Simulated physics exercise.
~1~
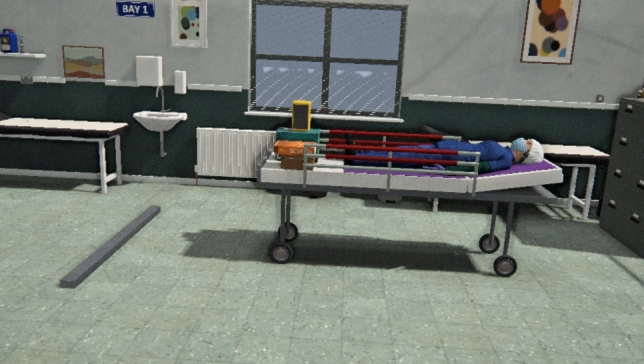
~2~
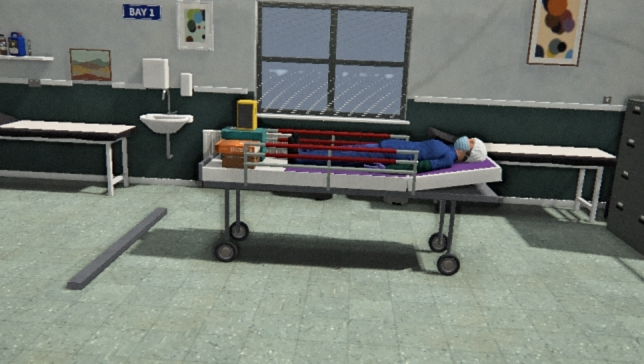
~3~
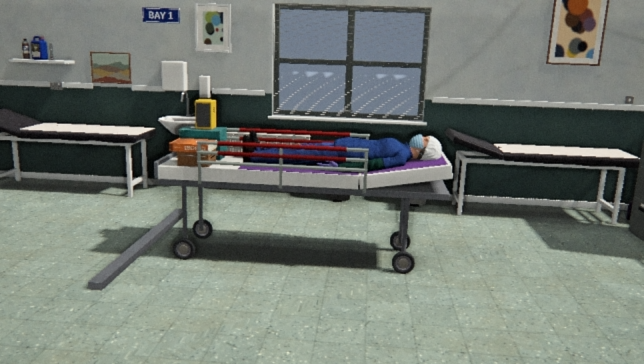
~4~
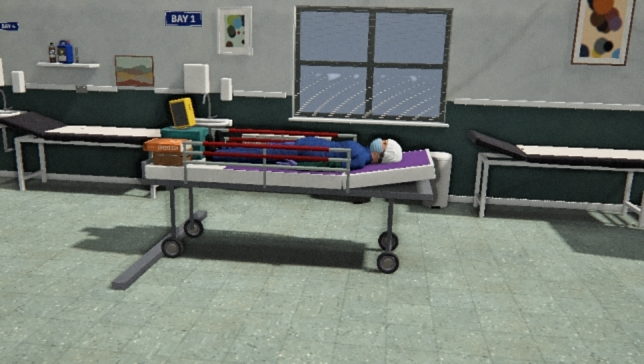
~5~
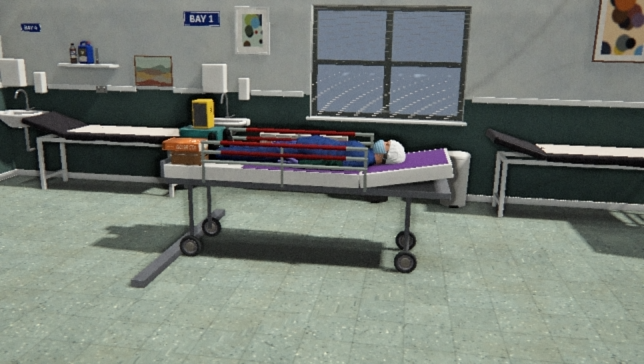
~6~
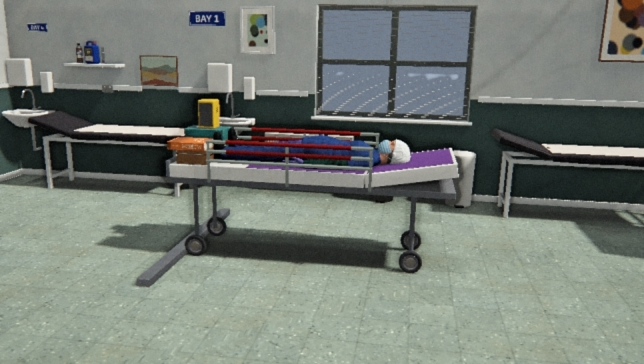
A wheeled stretcher carrying a limp person in blue rolled left across a hospital room toward a grey floor strip and stopped short there, the person sliding slightly toward its foot end, while the yellow pump rocked briefly and everything stayed aboard.
